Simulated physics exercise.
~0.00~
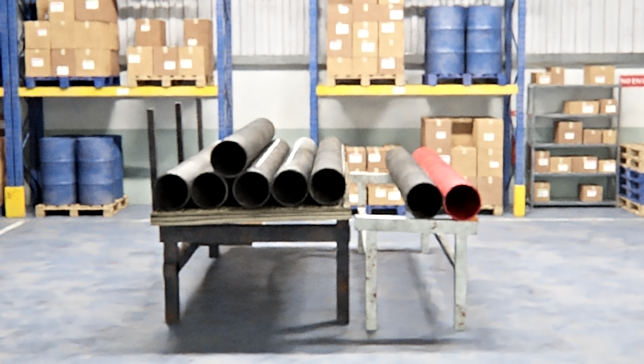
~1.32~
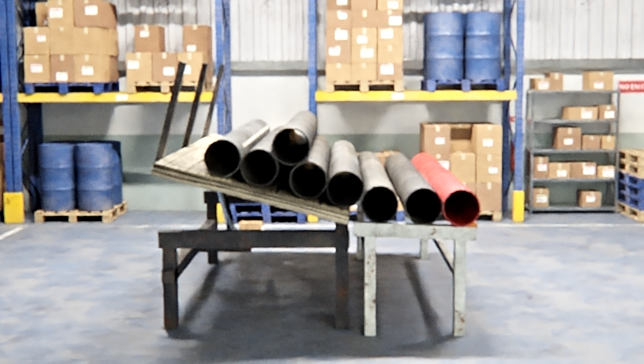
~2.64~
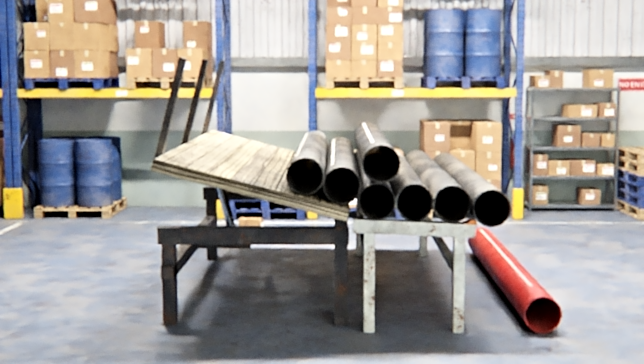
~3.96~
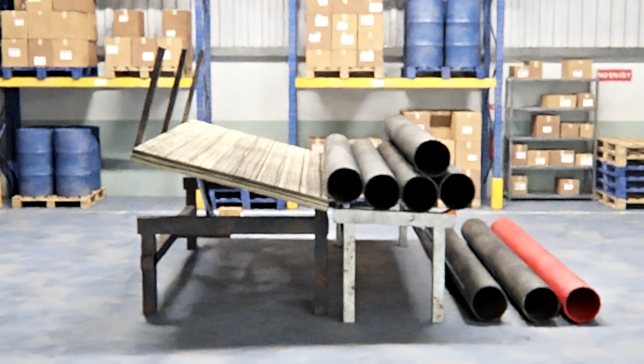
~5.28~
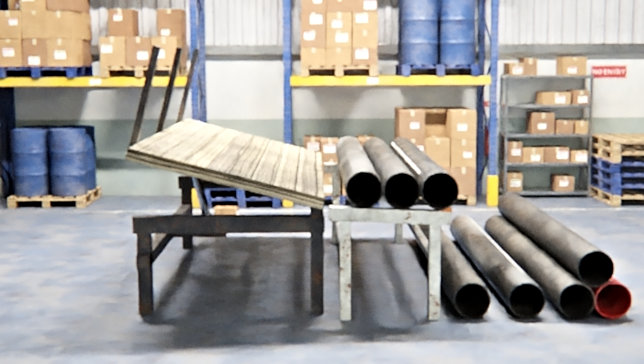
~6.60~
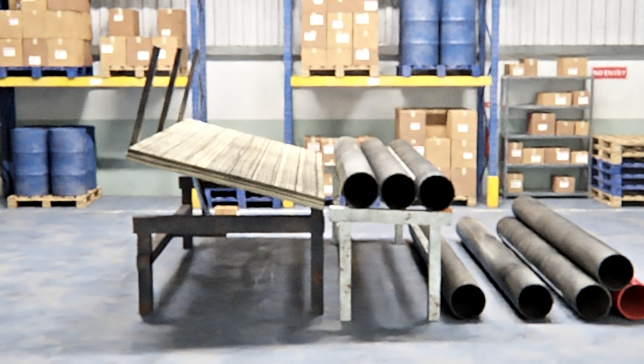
At first, dark hollow pipes lie on a level wooden deck in a warehouse, one stacked on top, while another dark pipe and a red one rest on the pale rack to the right. The deck's left side lifts, and the dark pipes roll right, crowding against those on the rack. The red pipe drops off the right end to the floor, and several dark pipes follow as the view shifts slightly right. One dark pipe ends up leaning over the red one. Finally, the deck stays tilted and empty, three dark pipes remain on the rack, and the red pipe is on the floor at the far right.
